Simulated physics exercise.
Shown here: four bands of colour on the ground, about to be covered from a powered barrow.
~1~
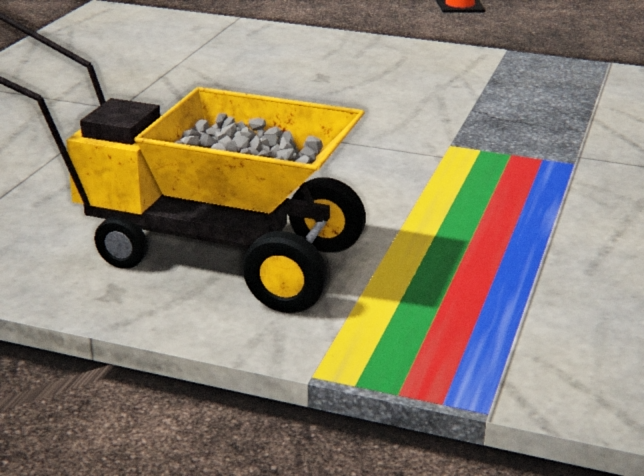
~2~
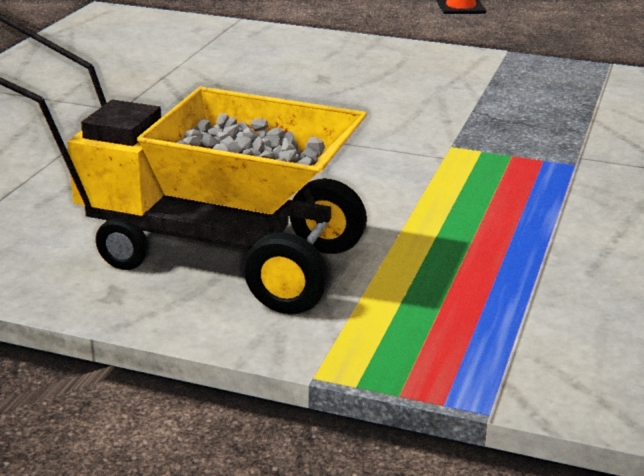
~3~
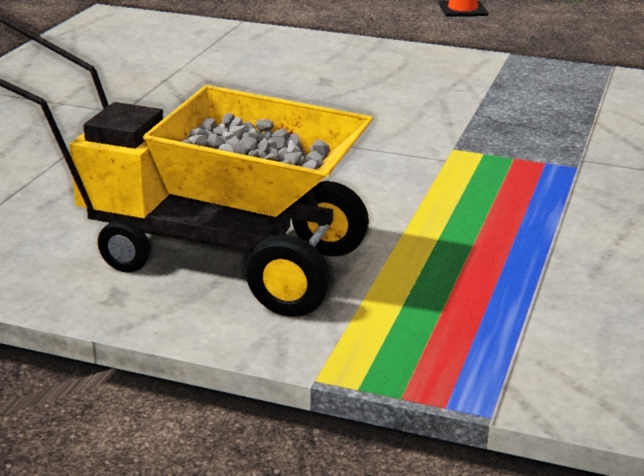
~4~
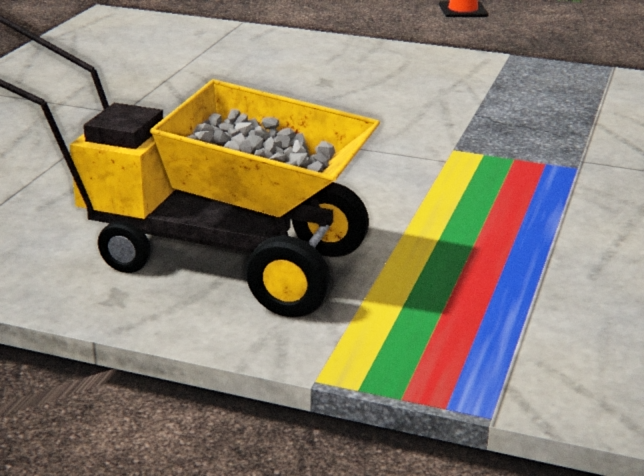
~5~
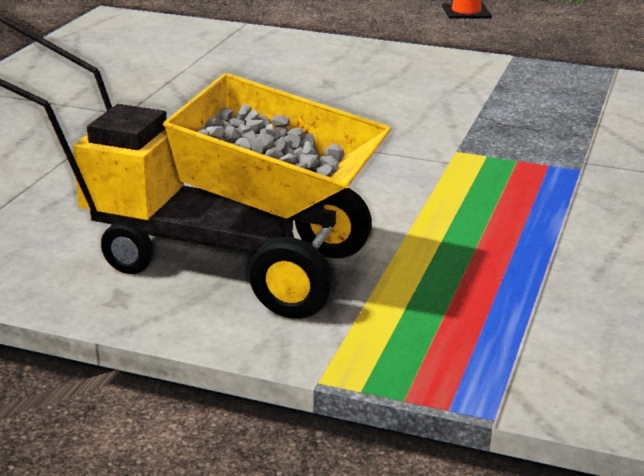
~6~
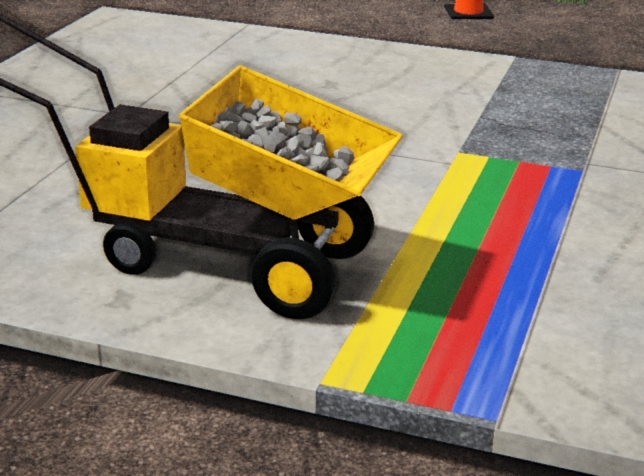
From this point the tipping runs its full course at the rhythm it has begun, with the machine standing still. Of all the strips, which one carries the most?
I would say the red one.
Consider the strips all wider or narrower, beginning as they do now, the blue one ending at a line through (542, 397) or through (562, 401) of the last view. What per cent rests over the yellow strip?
Roughly 0 per cent first, then 0 per cent.
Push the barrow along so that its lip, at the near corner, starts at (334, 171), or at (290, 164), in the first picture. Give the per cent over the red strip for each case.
Estimates: 30 %, 30 %.
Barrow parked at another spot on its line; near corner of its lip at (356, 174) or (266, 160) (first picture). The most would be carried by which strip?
Try one: That blue strip; try two: The green one.
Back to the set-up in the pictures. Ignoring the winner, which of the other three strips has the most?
That would be blue.
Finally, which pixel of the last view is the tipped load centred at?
About pixel (487, 306).
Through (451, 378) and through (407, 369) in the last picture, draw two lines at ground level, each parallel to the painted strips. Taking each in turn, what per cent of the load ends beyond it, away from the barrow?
The first comes to 50 per cent, the second to 80 per cent.
Soon after the last picture, skip tipped steeply; all in the skip.
A little later, skip tipped right over; about two thirds in the skip; a small part over the green strip; about a quarter over the red strip; a stray few over the blue strip.
Later still, skip tipped right over; about a quarter in the skip; a small part over the green strip; about a third over the red strip; about a quarter over the blue strip; a small part off the paint.
At rest, skip tipped right over; about a quarter in the skip; none over the yellow strip; a small part over the green strip; about a third over the red strip; about a quarter over the blue strip; a small part off the paint.
